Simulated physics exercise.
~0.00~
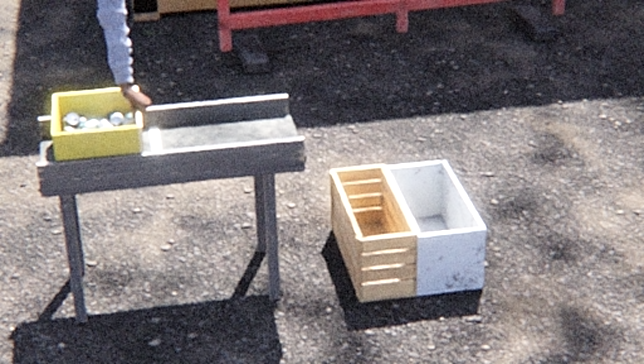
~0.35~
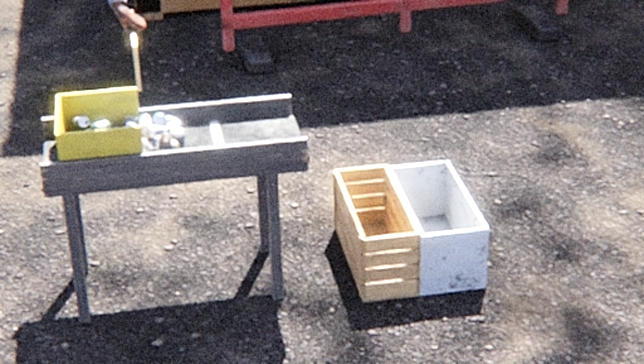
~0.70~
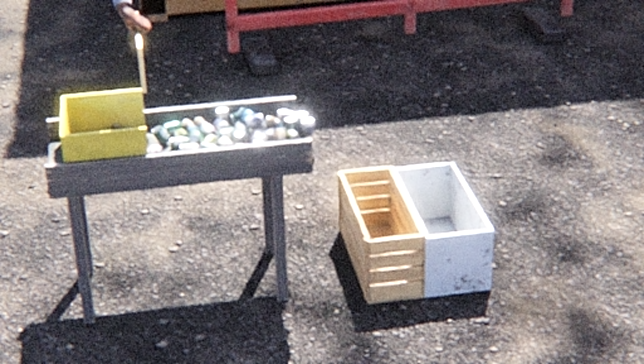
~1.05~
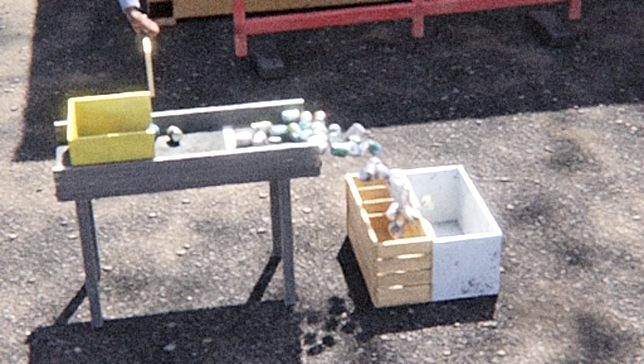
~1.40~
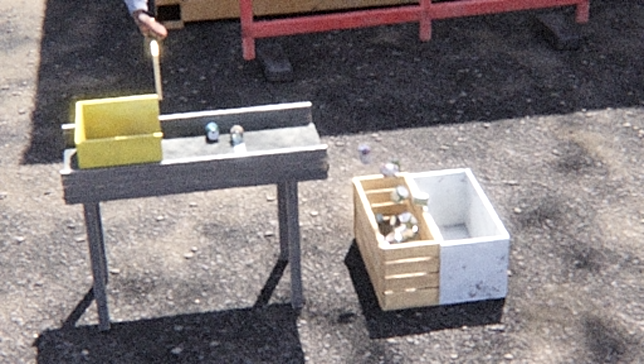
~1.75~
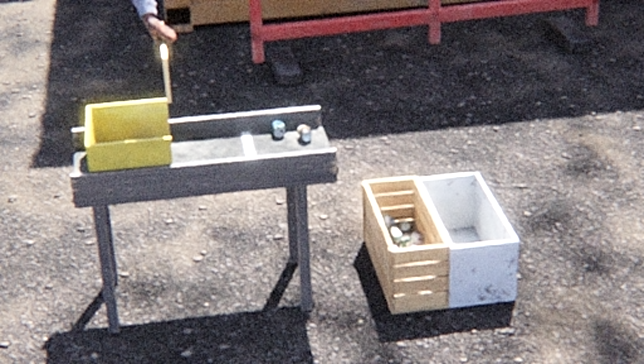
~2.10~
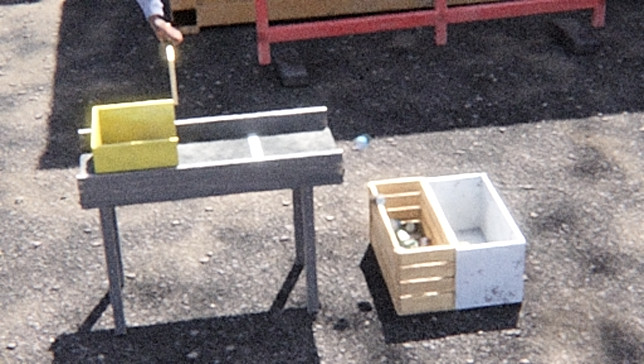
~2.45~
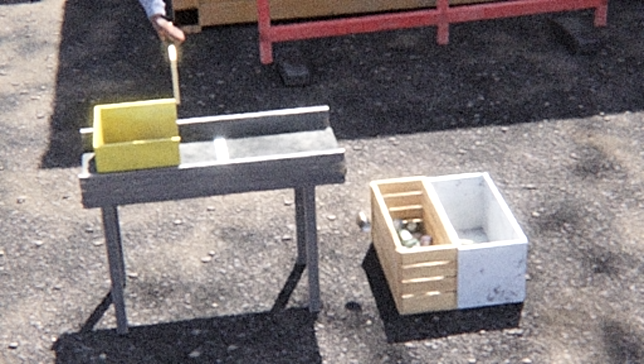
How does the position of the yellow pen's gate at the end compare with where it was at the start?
At the start the gate is down at the right end of the yellow pen, closing it off. By the end it is held up by the hand, above the pen's open right end.
